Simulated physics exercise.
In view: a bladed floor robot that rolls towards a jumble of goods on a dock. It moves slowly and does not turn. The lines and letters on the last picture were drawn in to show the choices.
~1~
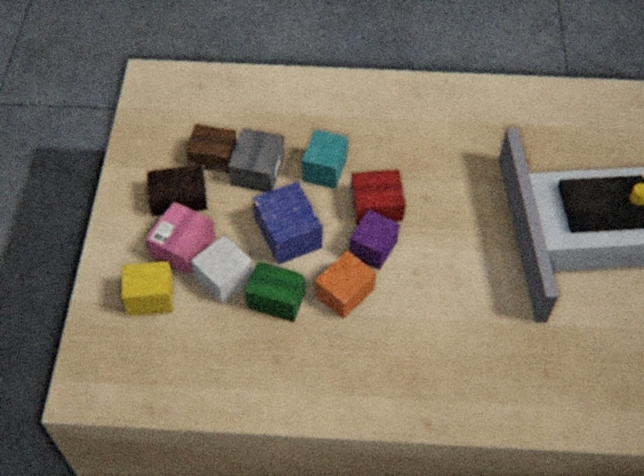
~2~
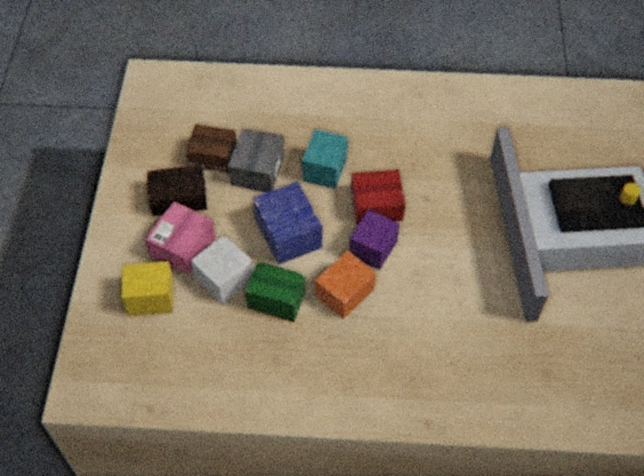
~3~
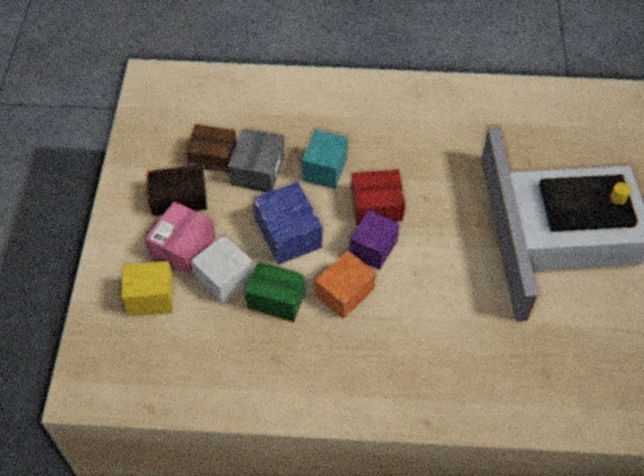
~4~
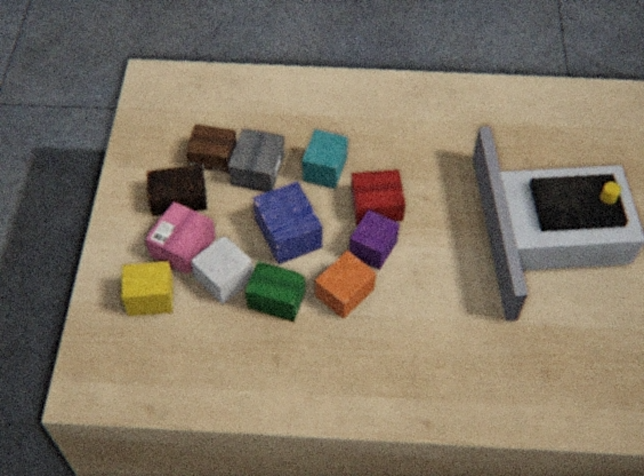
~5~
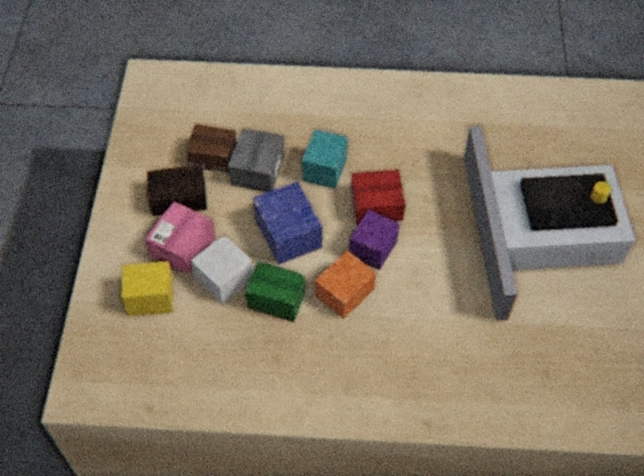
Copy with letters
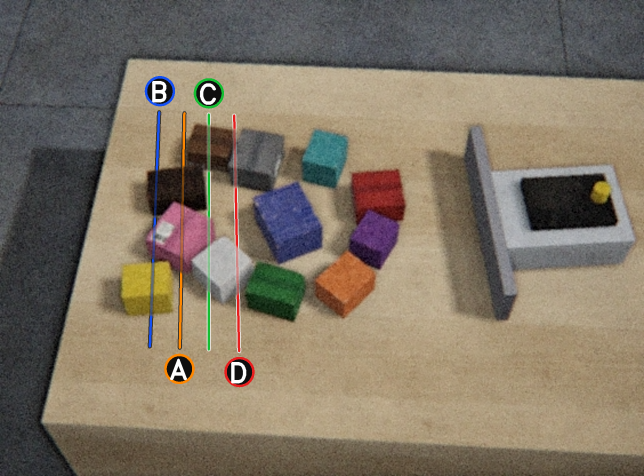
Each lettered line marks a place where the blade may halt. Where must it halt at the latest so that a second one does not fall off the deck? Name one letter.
The farthest such stop is C.
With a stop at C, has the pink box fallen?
No.
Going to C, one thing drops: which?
The brown box goes over.
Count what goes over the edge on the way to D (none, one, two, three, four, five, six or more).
By then, none.
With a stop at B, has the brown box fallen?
Yes.
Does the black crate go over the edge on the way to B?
Yes.
On the marked copy, A at (182, 221); B at (155, 219); C at (209, 222); D at (236, 223).
Taking C. A third of the way, robot (459, 197); red box (354, 195); purple crate (360, 244).
Two thirds of the way, robot (359, 192); yellow crate (142, 292); brown box (174, 146).
When it is over, robot (279, 188); brown box over the edge; black crate (105, 191); one fallen.
As for the rest, A drops three; B drops five; D is within the limit but short.
